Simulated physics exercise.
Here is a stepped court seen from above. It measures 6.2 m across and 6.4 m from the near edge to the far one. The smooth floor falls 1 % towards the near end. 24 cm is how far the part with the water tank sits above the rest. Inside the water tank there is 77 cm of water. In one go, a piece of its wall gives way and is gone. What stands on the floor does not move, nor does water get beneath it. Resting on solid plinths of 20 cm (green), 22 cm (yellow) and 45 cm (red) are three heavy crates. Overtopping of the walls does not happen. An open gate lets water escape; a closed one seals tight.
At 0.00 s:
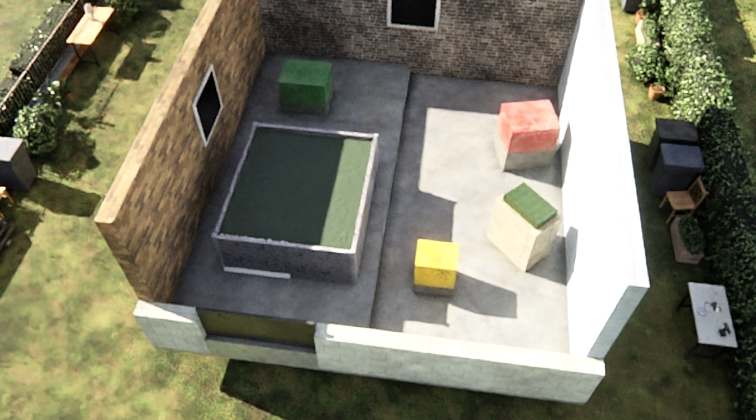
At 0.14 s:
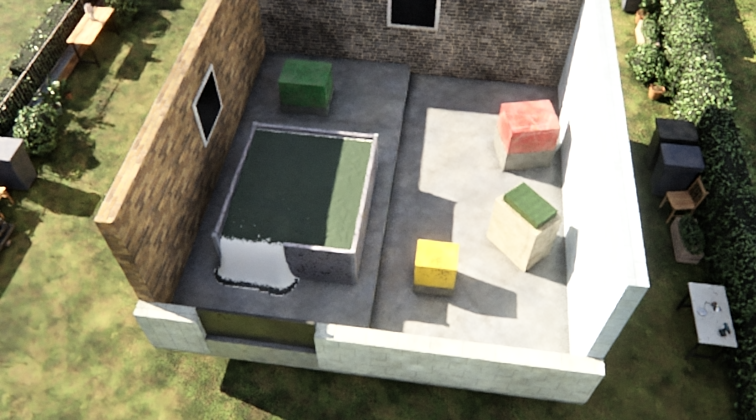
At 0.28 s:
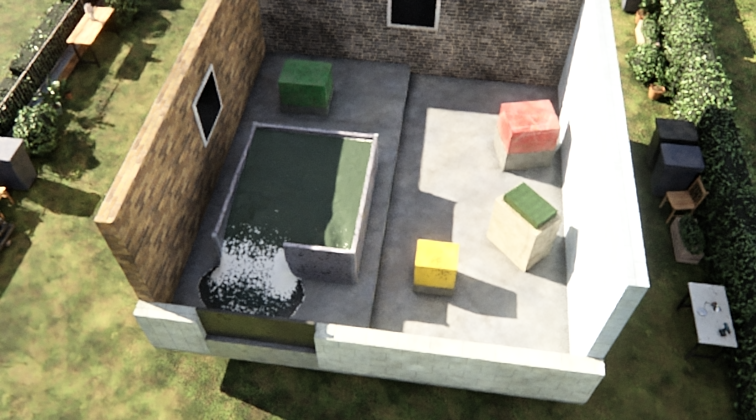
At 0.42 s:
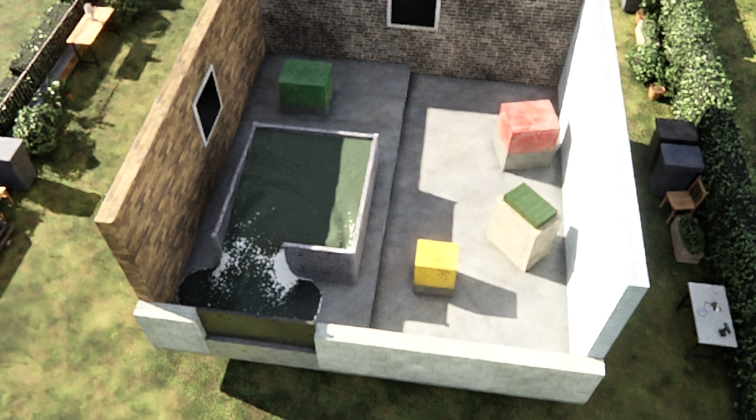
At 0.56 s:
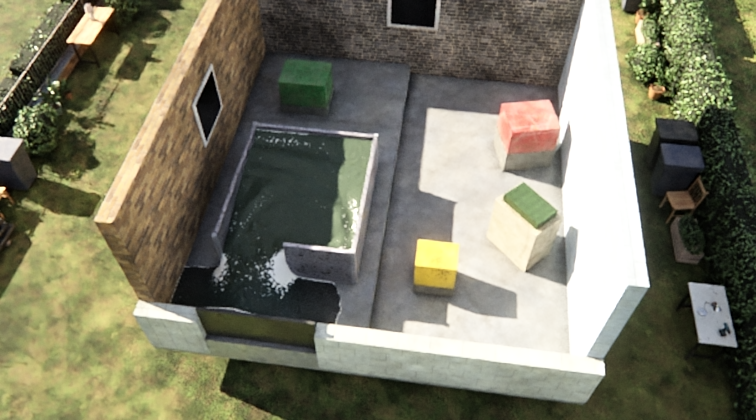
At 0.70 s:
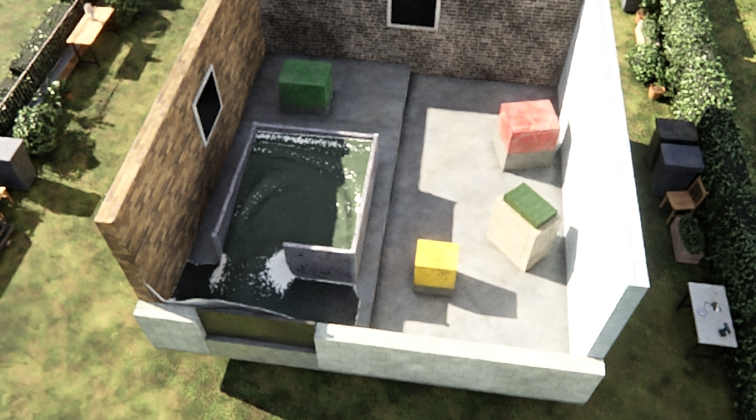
In a roofless walled court seen from above, part of the near wall of a raised water tank gives way, and dark water pours out foaming and spreads across the floor at the near end, while the colored blocks stay still.
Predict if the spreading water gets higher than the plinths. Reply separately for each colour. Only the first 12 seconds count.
I would say the green crate remains dry, the yellow crate remains dry, the red crate remains dry.
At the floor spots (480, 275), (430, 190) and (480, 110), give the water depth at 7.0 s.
Around 6 cm, 12 cm and 3 cm, in the order given.
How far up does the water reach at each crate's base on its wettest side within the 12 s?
Max (cm) - green: 12; yellow: 17; red: 18.
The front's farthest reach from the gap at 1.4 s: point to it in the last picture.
That would be close to (485, 367).
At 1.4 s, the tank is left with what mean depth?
Some 55 cm on average.
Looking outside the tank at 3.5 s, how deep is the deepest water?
Up to near 38 cm.
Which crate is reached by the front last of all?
That would be the red one.
After 1.4 s water covers 20 % of the floor and is deepest (74 cm) near (177, 321); green plinth not reached, yellow plinth reached, red plinth not reached.
After 2.2 s water covers 35 % of the floor and is deepest (59 cm) near (177, 321); green plinth reached, yellow plinth reached, red plinth not reached.
After 3.5 s water covers 55 % of the floor and is deepest (38 cm) near (264, 59); green plinth reached, yellow plinth reached, red plinth not reached.
After 7.0 s water covers 95 % of the floor and is deepest (24 cm) near (571, 378); green plinth reached, yellow plinth reached, red plinth reached.
After 12.0 s water covers 100 % of the floor and is deepest (19 cm) near (534, 374); highest at the green plinth 12 cm, highest at the yellow plinth 17 cm, highest at the red plinth 18 cm.
